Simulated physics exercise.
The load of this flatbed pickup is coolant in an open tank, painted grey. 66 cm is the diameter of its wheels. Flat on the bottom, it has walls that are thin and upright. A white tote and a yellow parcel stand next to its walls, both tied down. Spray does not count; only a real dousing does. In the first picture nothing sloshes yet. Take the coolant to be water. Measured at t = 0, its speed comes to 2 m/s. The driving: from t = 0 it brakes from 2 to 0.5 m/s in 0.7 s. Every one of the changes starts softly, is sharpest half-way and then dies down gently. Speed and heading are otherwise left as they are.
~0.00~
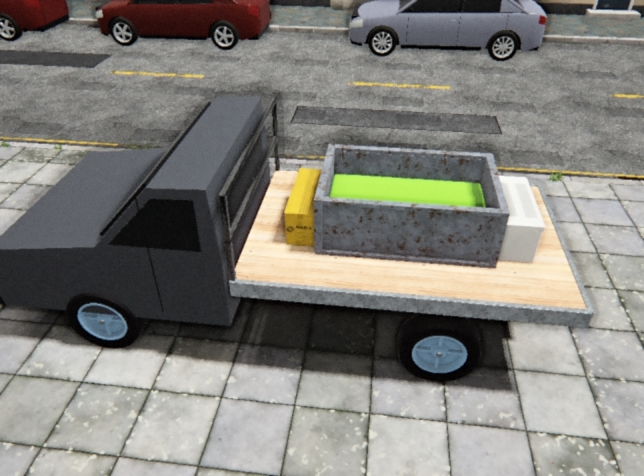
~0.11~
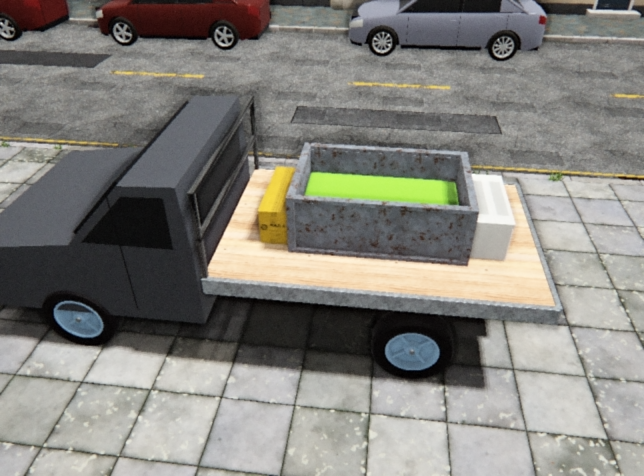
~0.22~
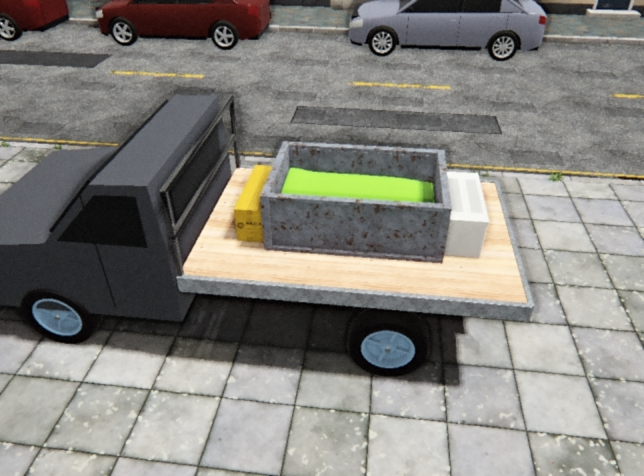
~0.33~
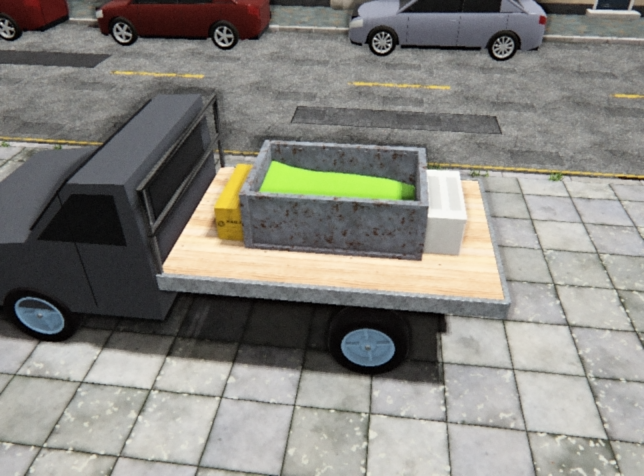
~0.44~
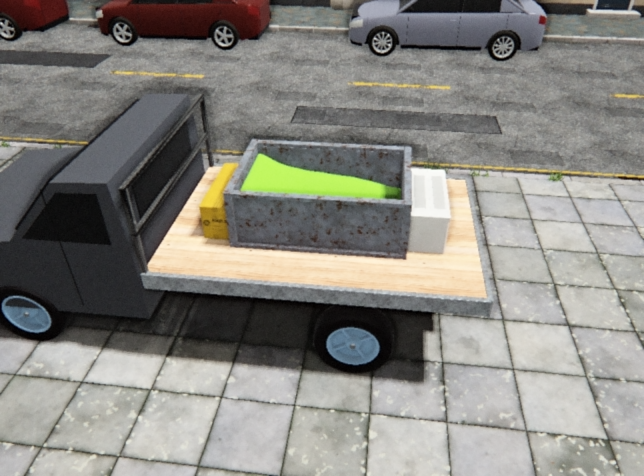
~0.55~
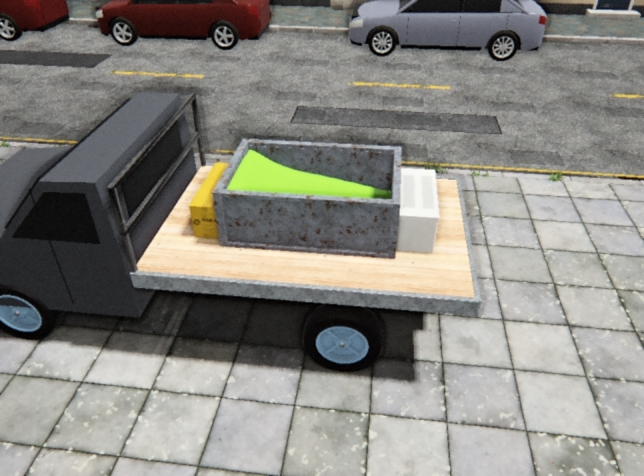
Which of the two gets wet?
The white tote is hit; the yellow parcel is spared.
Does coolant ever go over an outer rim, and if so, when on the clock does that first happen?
Around 1.9 s.
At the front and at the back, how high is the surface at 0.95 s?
Close to 48 cm at the front end and 6 cm at the back end.
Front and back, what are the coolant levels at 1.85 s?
At the front the surface is at 12 cm, while at the back it is at 40 cm.
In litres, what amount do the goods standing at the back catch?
Roughly 4 litres.
Then, 0.95 s in, front 49 cm, middle 14 cm, back 5 cm above the floor; no loss so far.
Then, 1.35 s in, front 23 cm, middle 20 cm, back 27 cm above the floor; no loss so far.
Then, 1.85 s in, front 13 cm, middle 15 cm, back 40 cm above the floor; the loss stands at 1 per cent, over the back.
Then, 3.68 s in, the loss stands at 2 per cent, over the back; the white tote has caught 4 litres and the yellow parcel nothing.
